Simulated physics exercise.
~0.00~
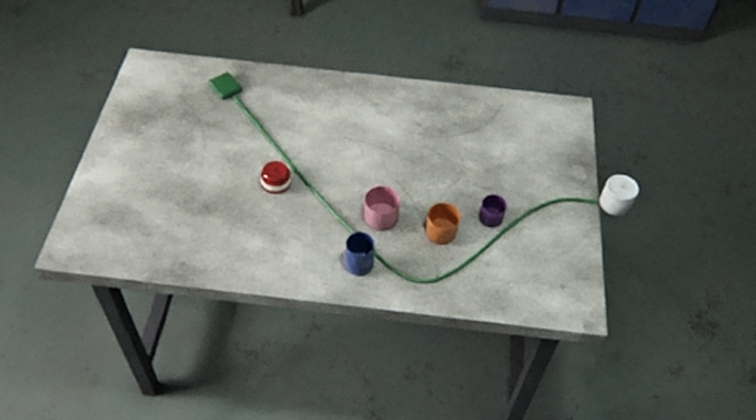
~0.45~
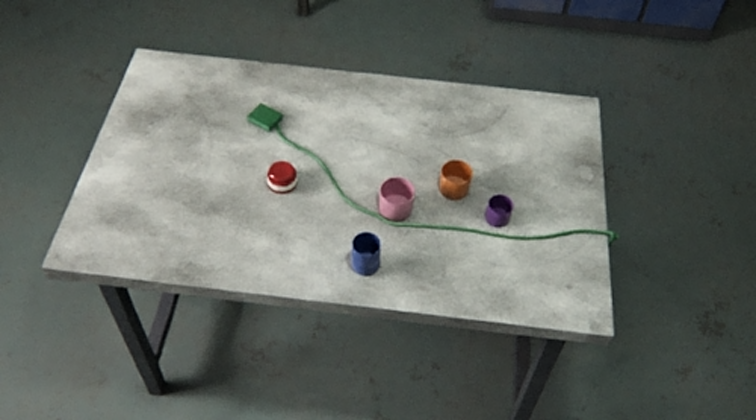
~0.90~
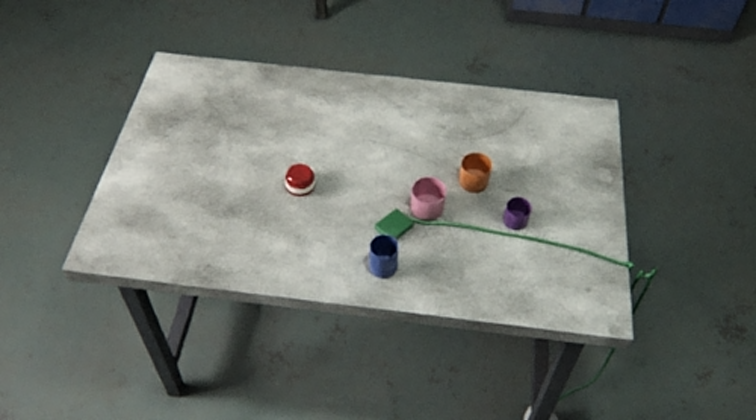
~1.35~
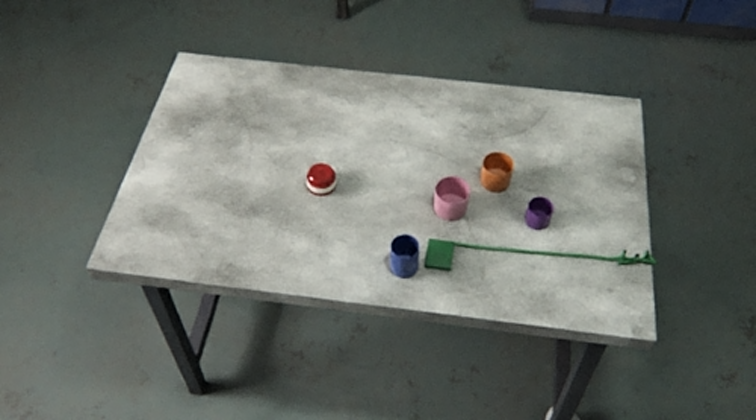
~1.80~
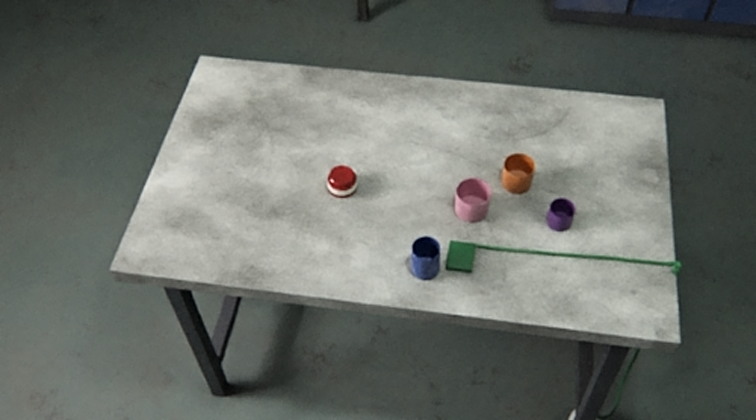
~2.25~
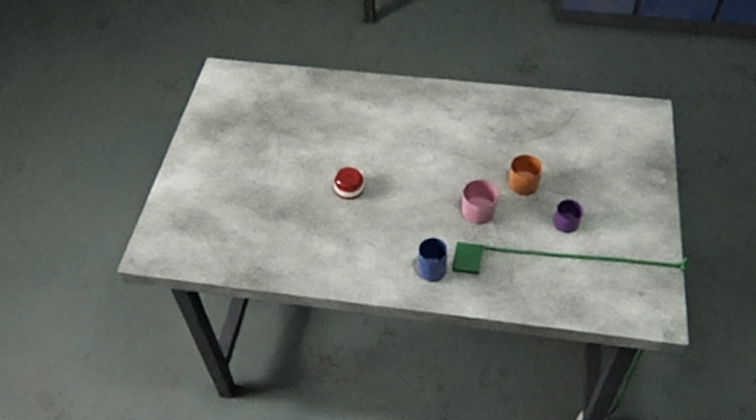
A white cylinder falls off the table's right side, its green cable dragging a green block across.
